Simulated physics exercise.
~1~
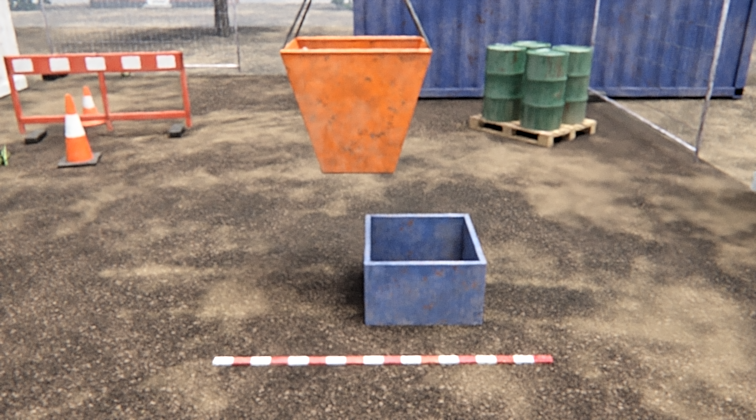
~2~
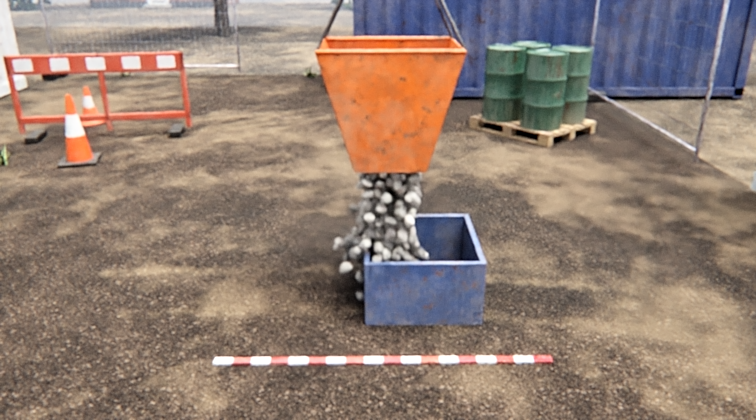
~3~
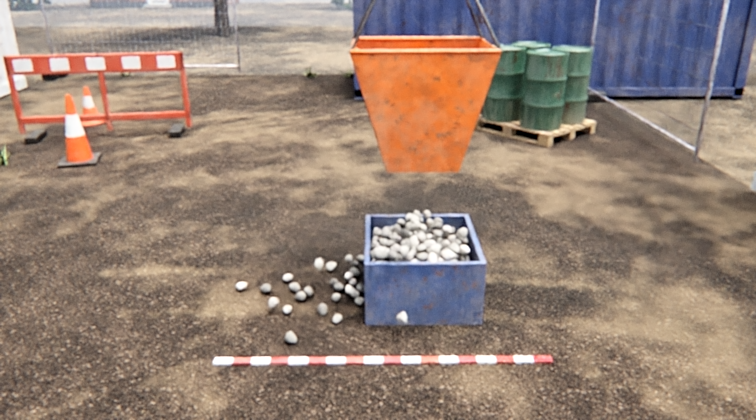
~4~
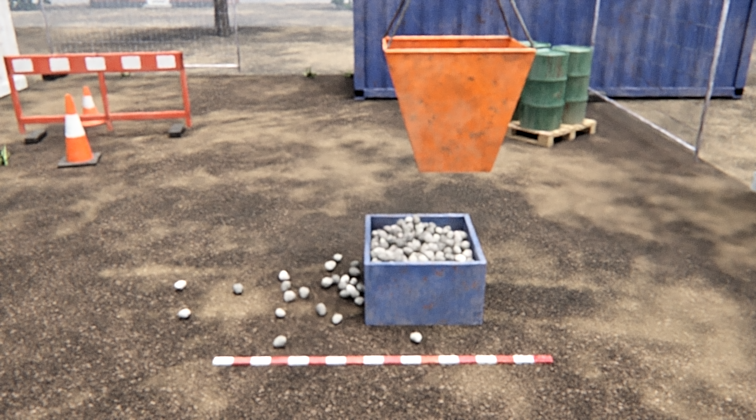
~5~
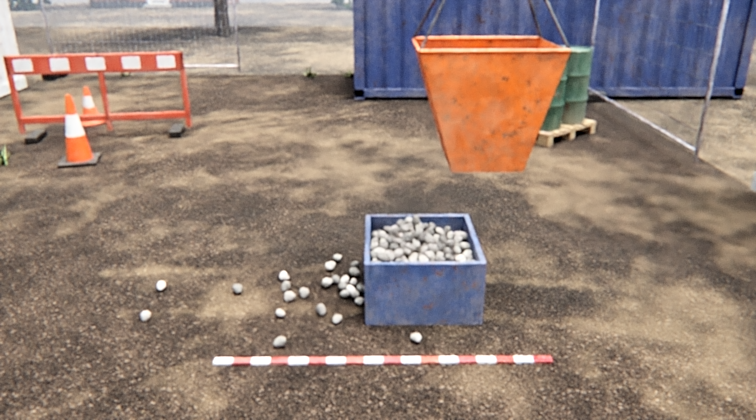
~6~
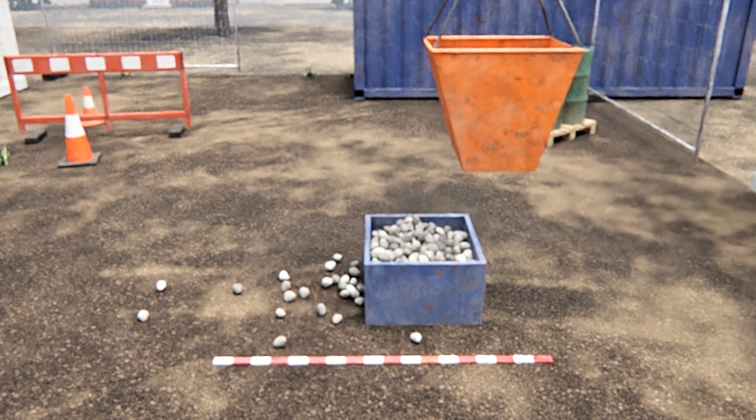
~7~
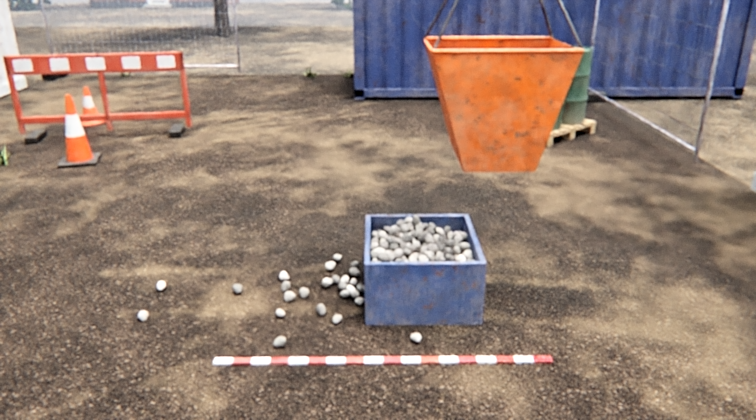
An orange skip moves right, dropping cobbles mostly into a blue bin, some scattering left.
